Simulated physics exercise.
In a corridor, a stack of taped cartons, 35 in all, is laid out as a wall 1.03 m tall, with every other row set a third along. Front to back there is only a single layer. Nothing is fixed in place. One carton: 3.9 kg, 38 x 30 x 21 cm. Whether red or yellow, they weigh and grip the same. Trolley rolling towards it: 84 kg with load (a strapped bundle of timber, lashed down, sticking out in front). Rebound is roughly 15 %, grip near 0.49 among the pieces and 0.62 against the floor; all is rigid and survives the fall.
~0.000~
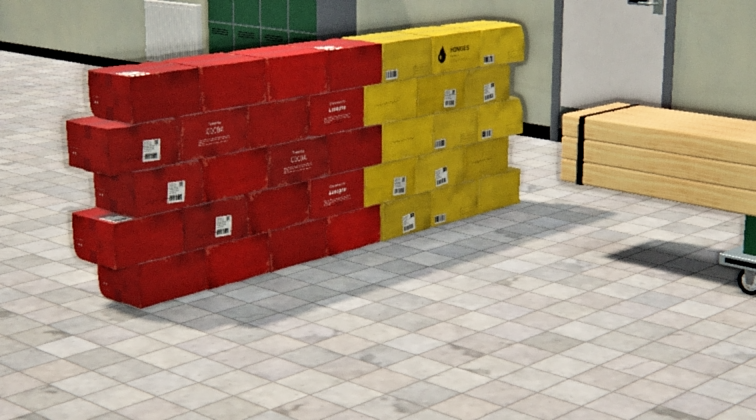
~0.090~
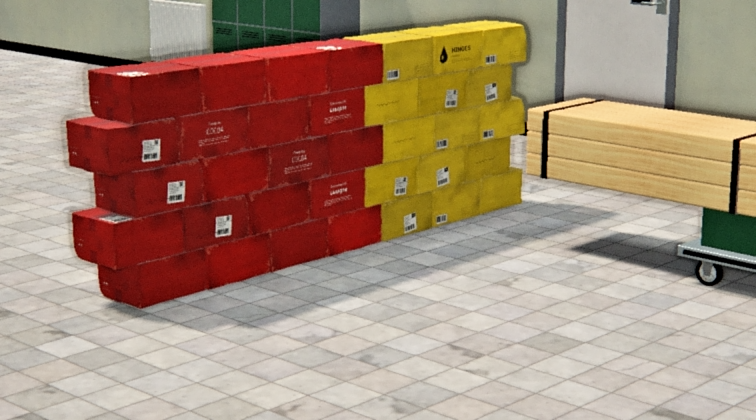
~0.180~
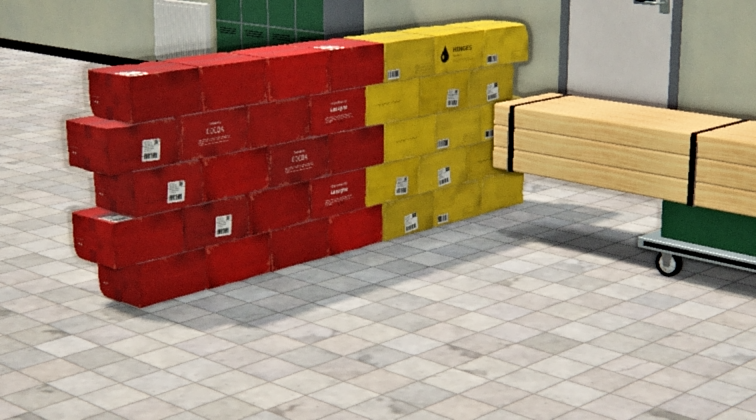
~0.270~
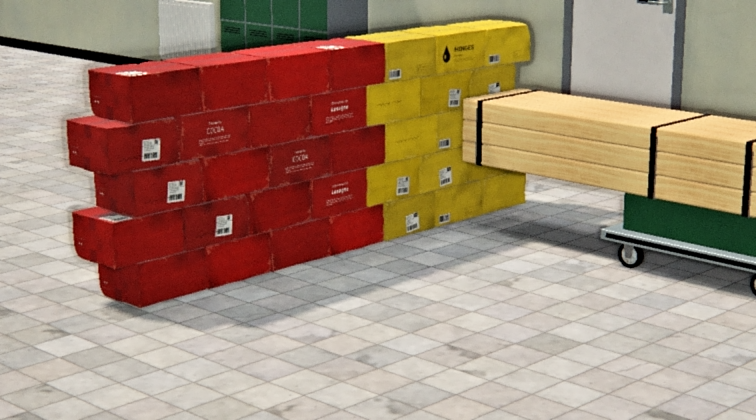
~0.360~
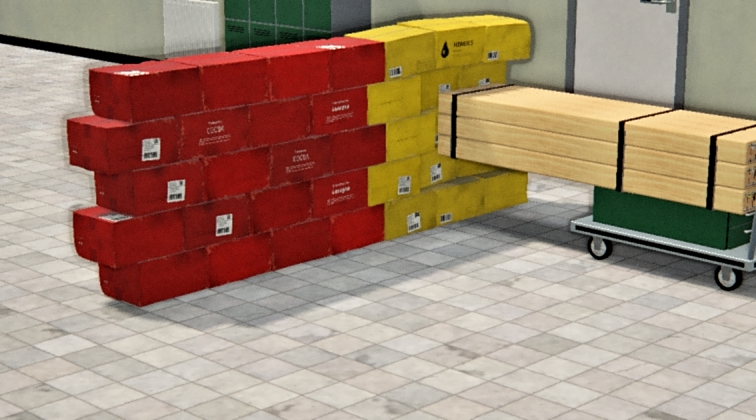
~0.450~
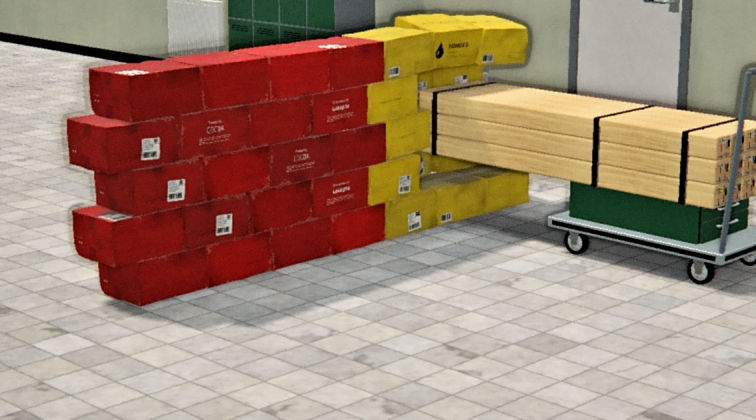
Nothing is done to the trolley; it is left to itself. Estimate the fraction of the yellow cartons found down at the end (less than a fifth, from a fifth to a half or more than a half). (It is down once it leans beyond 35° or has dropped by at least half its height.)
Down count: Beyond fifty percent.
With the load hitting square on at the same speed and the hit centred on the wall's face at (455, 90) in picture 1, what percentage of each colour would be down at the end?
Down at the end: Yellow 70%, red 0%.
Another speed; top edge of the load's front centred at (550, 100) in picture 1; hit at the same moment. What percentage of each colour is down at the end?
You'd end up with yellow at 70 per cent down and red at 0 per cent.
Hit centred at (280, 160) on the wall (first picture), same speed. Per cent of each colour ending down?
Then yellow ends 10 per cent down and red 80 per cent.
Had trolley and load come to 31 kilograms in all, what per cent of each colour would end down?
You'd get yellow 80 and red 0 percent.
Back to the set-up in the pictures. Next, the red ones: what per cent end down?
Red: 0 per cent.
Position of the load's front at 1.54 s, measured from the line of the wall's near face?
About 140 cm.
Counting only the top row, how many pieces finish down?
That row gives 4 in all.
After 0.62 s, load 48 cm past the wall's line, still rolling; 4 of the 15 yellow cartons down (4 of 35 in all colours); top yellow carton 4° from how it stood.
After 1.02 s, load 1.01 m past the wall's line, still rolling; 7 of the 15 yellow cartons down (7 of 35 in all colours); top yellow carton 29° from how it stood, 7 cm lower.
After 1.54 s, load 1.39 m past the wall's line, still rolling; 11 of the 15 yellow cartons down (12 of 35 in all colours); top yellow carton on its side.
In the end (2.6 s), load 1.45 m past the wall's line, stopped; 11 of the 15 yellow cartons down (12 of 35 in all colours); top yellow carton on its side; top red carton unmoved. That is 73 per cent. From the last view, middles, top yellow carton near (51, 180), top red carton near (280, 71).
